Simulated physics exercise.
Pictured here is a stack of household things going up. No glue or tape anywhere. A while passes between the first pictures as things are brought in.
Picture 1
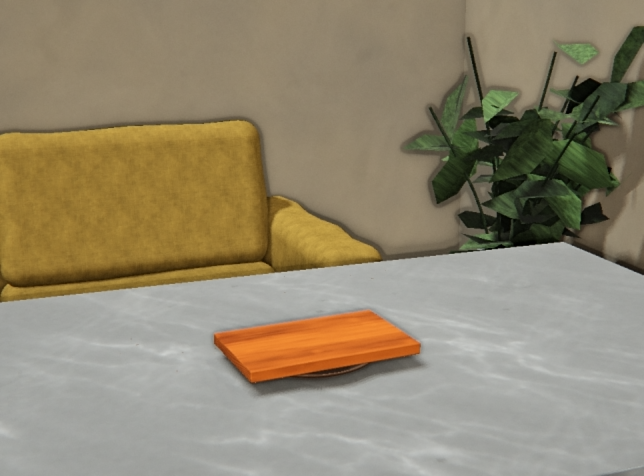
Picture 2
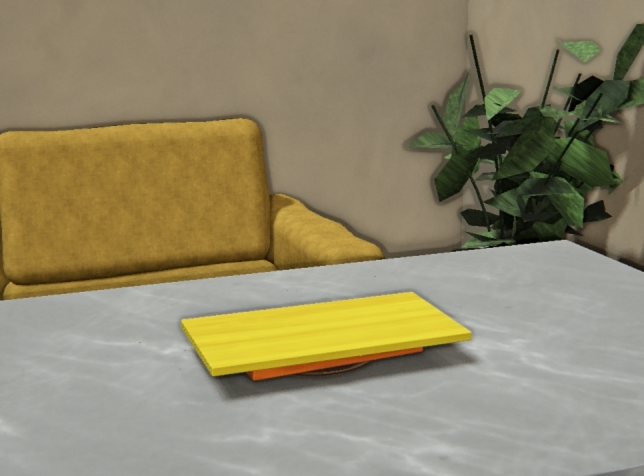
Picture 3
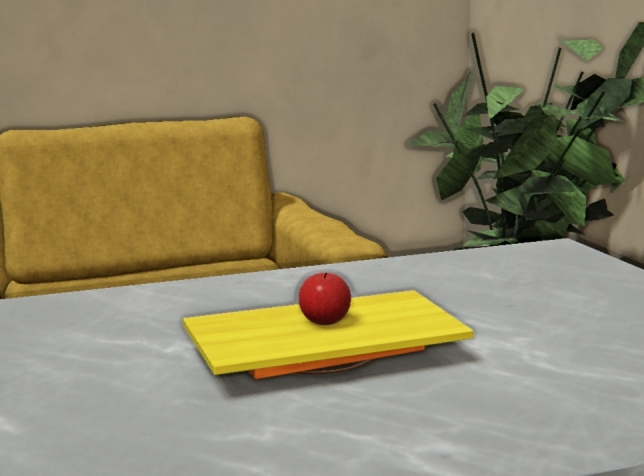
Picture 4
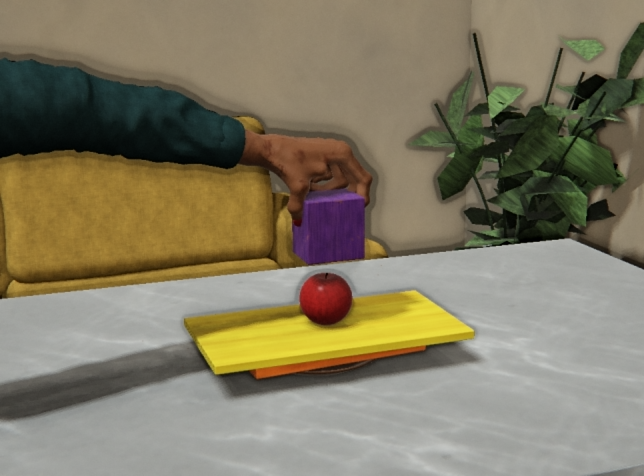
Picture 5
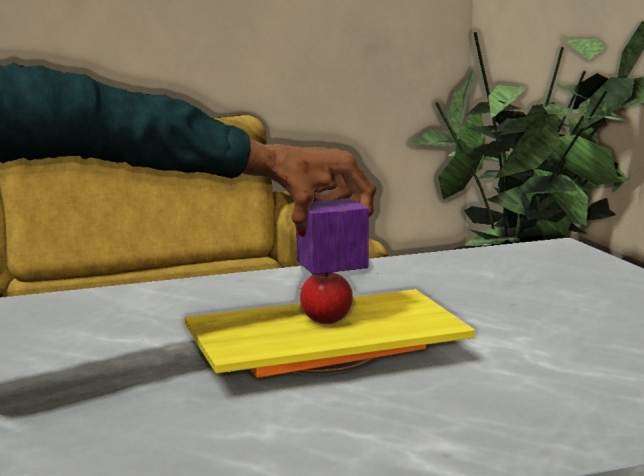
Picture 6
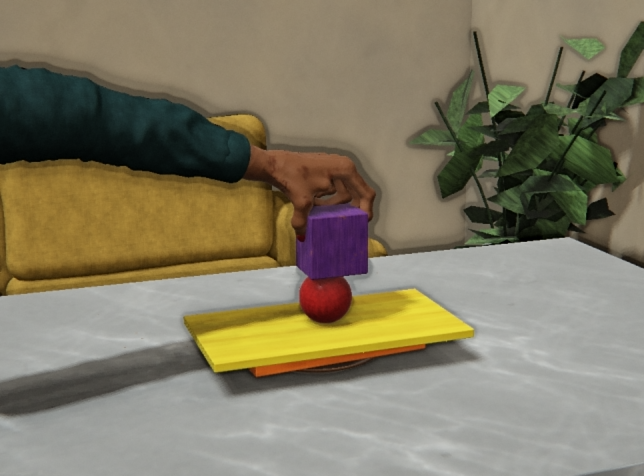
A small stack grows on a grey marbled table, viewed from slightly above, with a mustard sofa behind on the left and a leafy green plant on the right. An orange board lies there first, then a wider yellow board on top and a red apple on that. A dark-teal-sleeved arm from the left lowers a purple block onto the apple and keeps hold, while the view barely shifts.
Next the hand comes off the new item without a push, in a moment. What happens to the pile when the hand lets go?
The pile tips over.
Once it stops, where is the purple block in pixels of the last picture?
End position: Approximately (436, 282).
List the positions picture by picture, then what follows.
In the first picture, the last thing is not in view yet.
In the second picture, the last thing is not in view yet.
In the third picture, the last thing is not in view yet; yellow board (325, 328).
In the fourth picture, coming down; purple block (328, 226).
In the fifth picture, coming down; purple block (332, 235); yellow board (327, 327).
In the sixth picture, set down, still held; purple block (331, 240).
Then, 0.40 s later than the last frame, purple block now fallen.
Then, 0.50 s later than the last frame, things are still on the move.
Then, 0.70 s later than the last frame, nothing new.
When it is over, fallen, purple block; the other 4 as before. End places, in pixels of the last picture, purple block near (436, 282). The pile loses its balance.
